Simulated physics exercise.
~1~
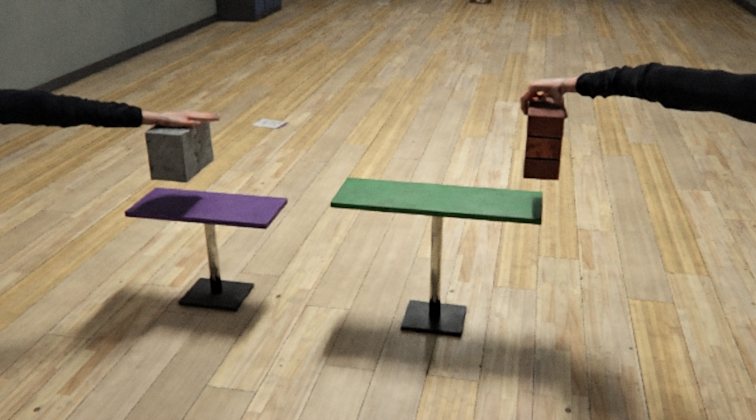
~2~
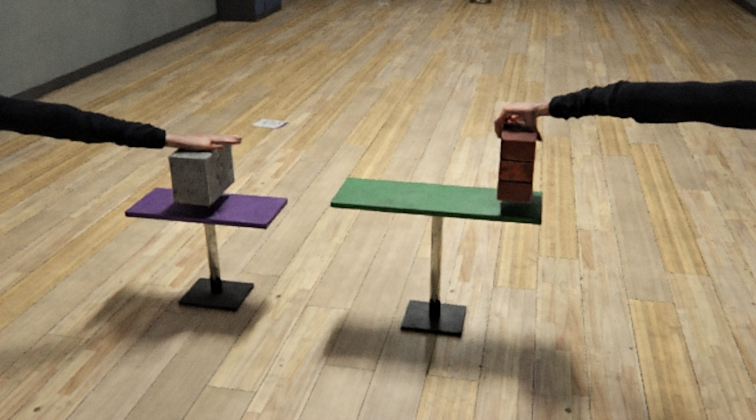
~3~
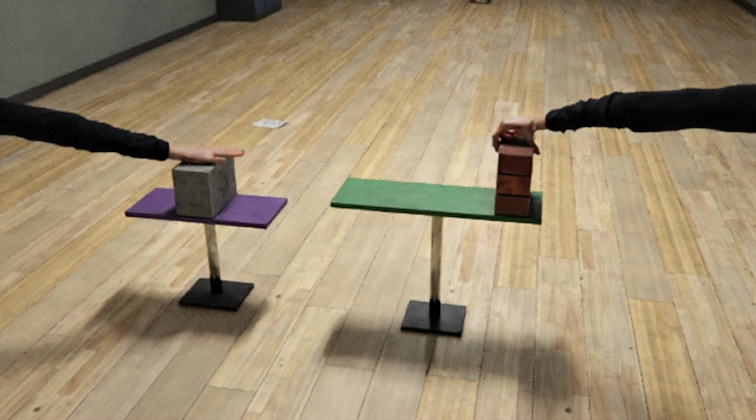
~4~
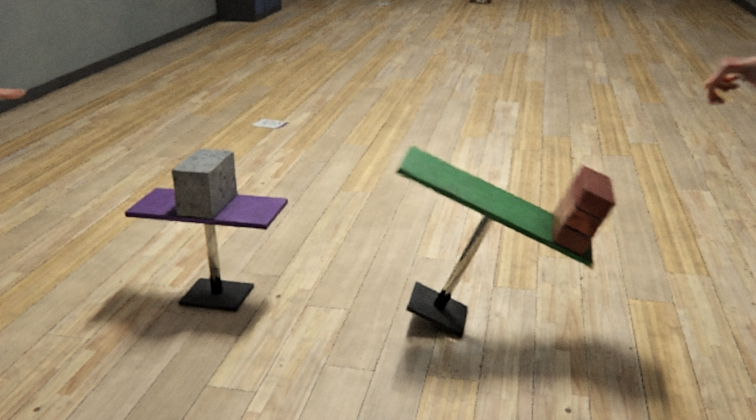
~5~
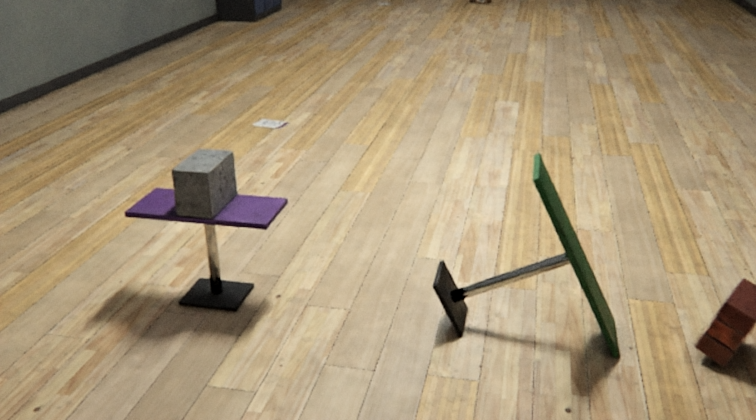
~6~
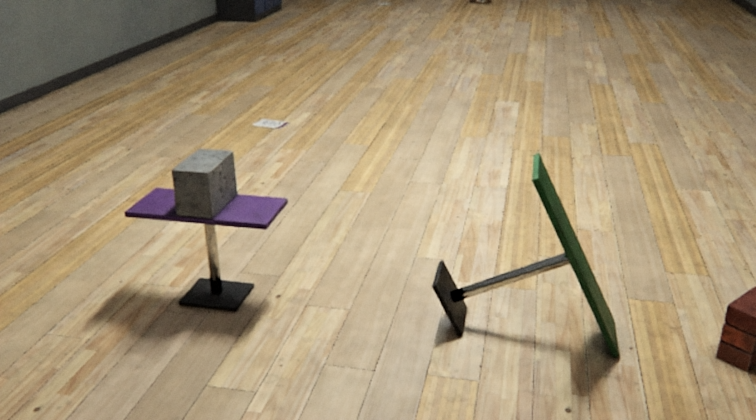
On a wooden floor, two hands set a gray block near the middle of a small purple stand and a stack of red bricks on a green table's right end, then let go; the purple stand held, but the green table toppled right, spilling the bricks.
